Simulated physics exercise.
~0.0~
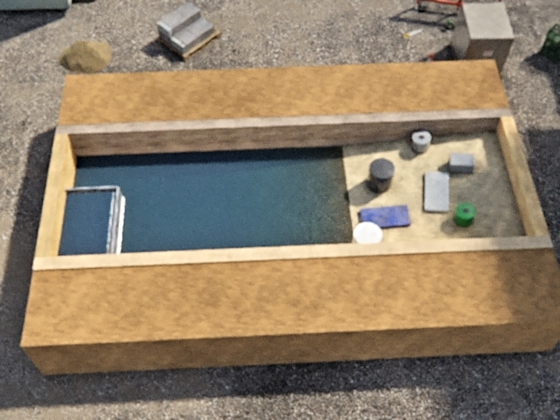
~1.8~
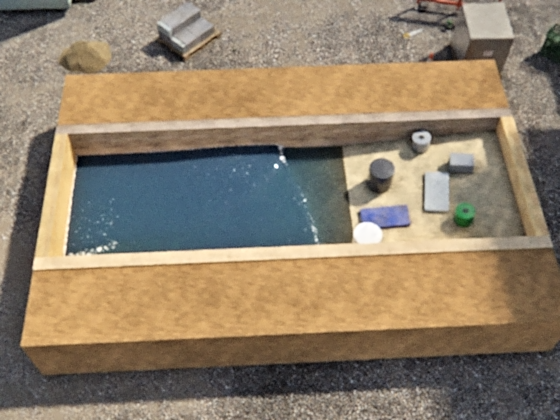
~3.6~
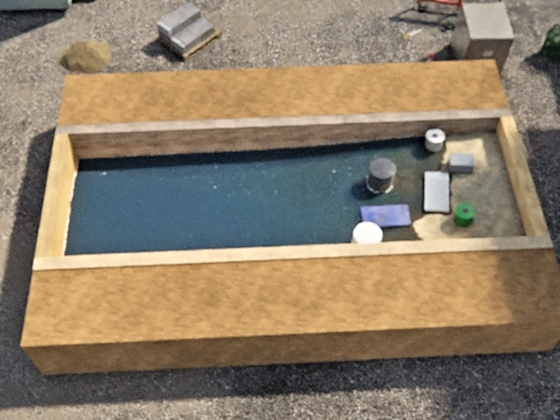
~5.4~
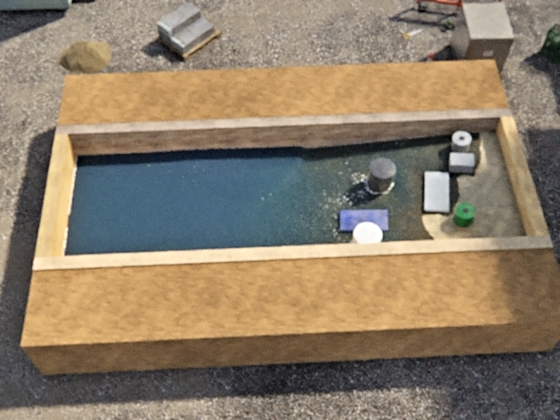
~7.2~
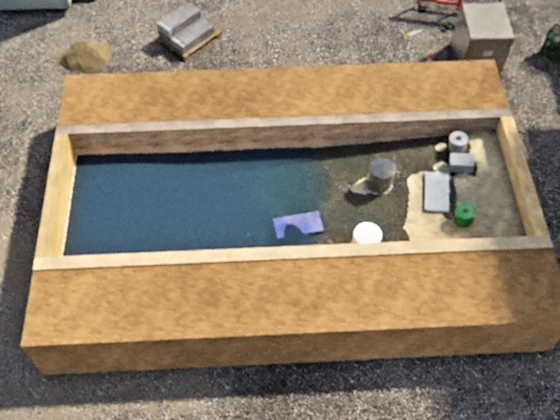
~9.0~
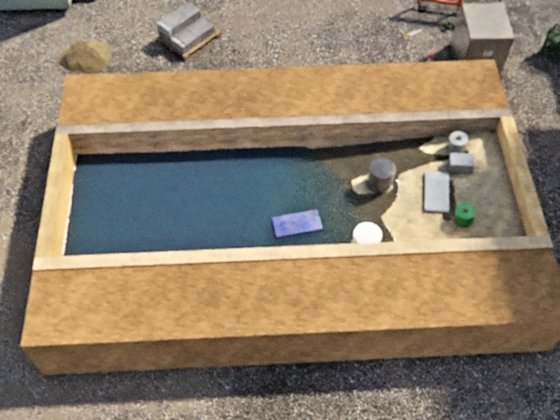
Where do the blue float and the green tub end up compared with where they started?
The blue float ends up well to the left of its starting place, floating in the water, while the green tub stays where it was on the sandy slope at the right.
